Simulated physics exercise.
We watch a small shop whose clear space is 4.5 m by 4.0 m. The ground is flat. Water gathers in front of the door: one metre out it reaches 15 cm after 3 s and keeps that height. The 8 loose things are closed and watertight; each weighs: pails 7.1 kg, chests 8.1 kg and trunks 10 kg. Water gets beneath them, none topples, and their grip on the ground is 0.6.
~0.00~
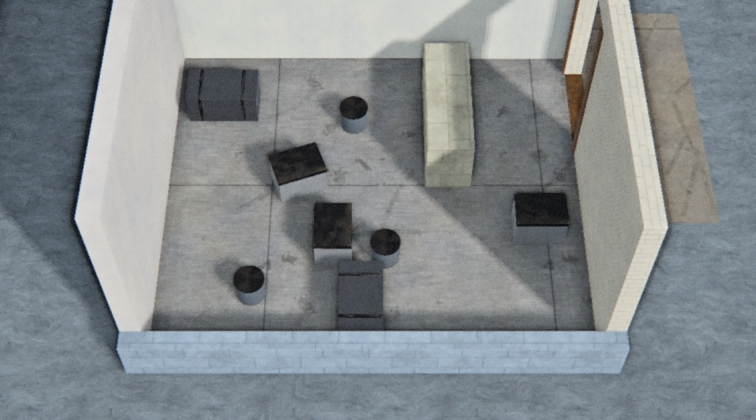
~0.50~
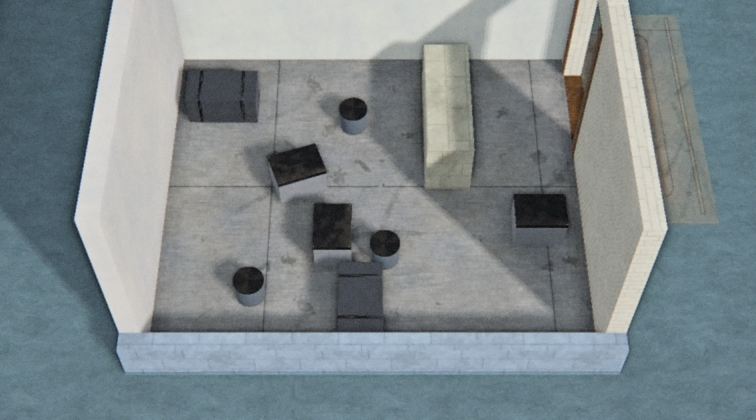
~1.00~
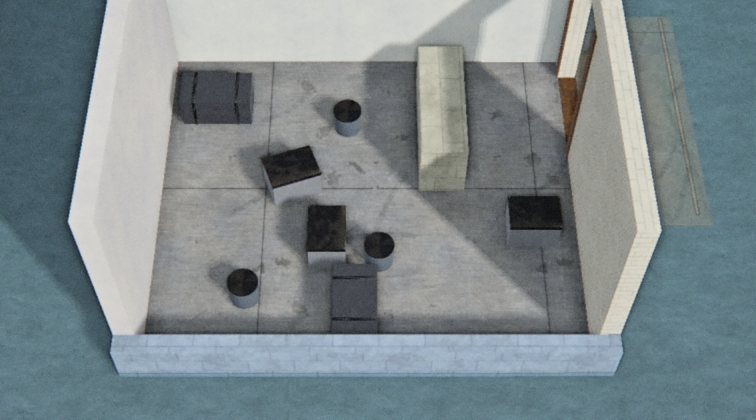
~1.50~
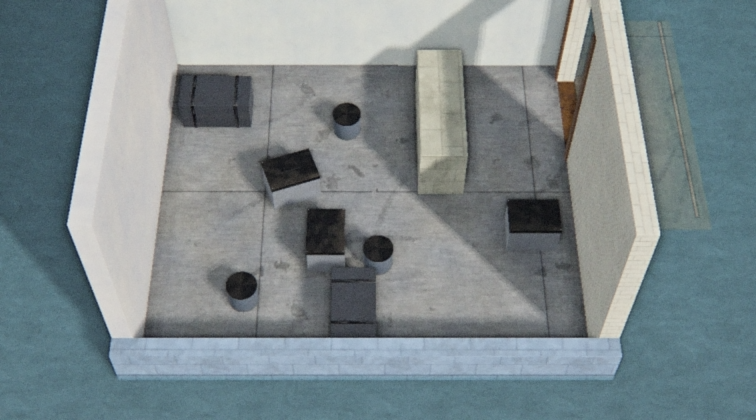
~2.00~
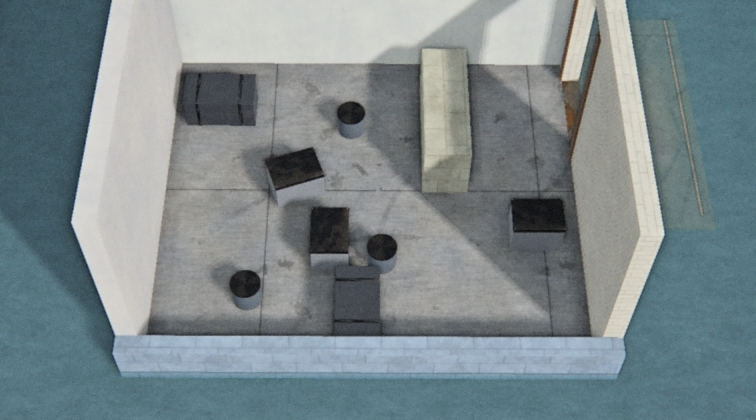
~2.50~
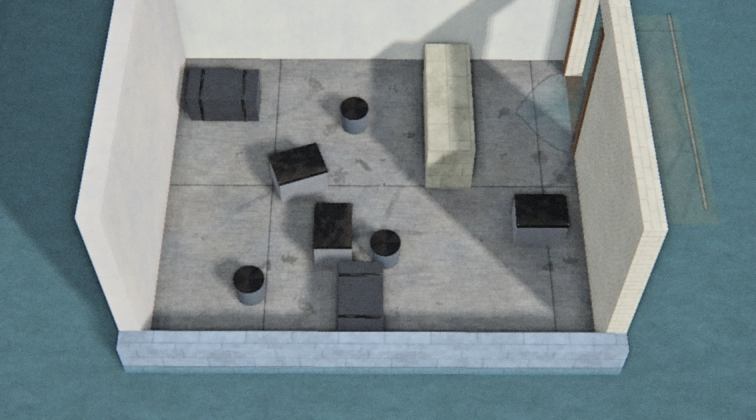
Blue-green water surrounds a small open-topped room, then spreads thinly inside the doorway at right.
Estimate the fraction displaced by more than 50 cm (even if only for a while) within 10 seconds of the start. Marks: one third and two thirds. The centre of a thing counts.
It is not even a third.
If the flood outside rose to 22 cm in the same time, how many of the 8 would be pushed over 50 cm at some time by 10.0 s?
In that case 3 of them.
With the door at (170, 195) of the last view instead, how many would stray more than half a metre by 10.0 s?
Then 2.
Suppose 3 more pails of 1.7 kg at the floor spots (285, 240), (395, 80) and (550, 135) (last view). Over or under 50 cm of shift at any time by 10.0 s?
In turn: Under, more, over.
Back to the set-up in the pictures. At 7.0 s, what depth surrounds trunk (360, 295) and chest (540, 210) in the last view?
About 2 and 3 cm.
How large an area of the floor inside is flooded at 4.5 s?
Roughly 3.5 m2.
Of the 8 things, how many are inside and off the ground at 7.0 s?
0 of them.
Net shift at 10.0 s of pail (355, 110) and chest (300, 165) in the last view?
In that order: 0 cm, 0 cm.
After 3.5 s 0 of 8 are over 50 cm from their spots; 0 afloat.
After 4.5 s 0 of 8 are over 50 cm from their spots; 0 afloat.
After 7.0 s 1 of 8 are over 50 cm from their spots; 0 afloat.
After 10.0 s 2 of 8 are over 50 cm from their spots, and 2 have been at some point; 2 afloat.
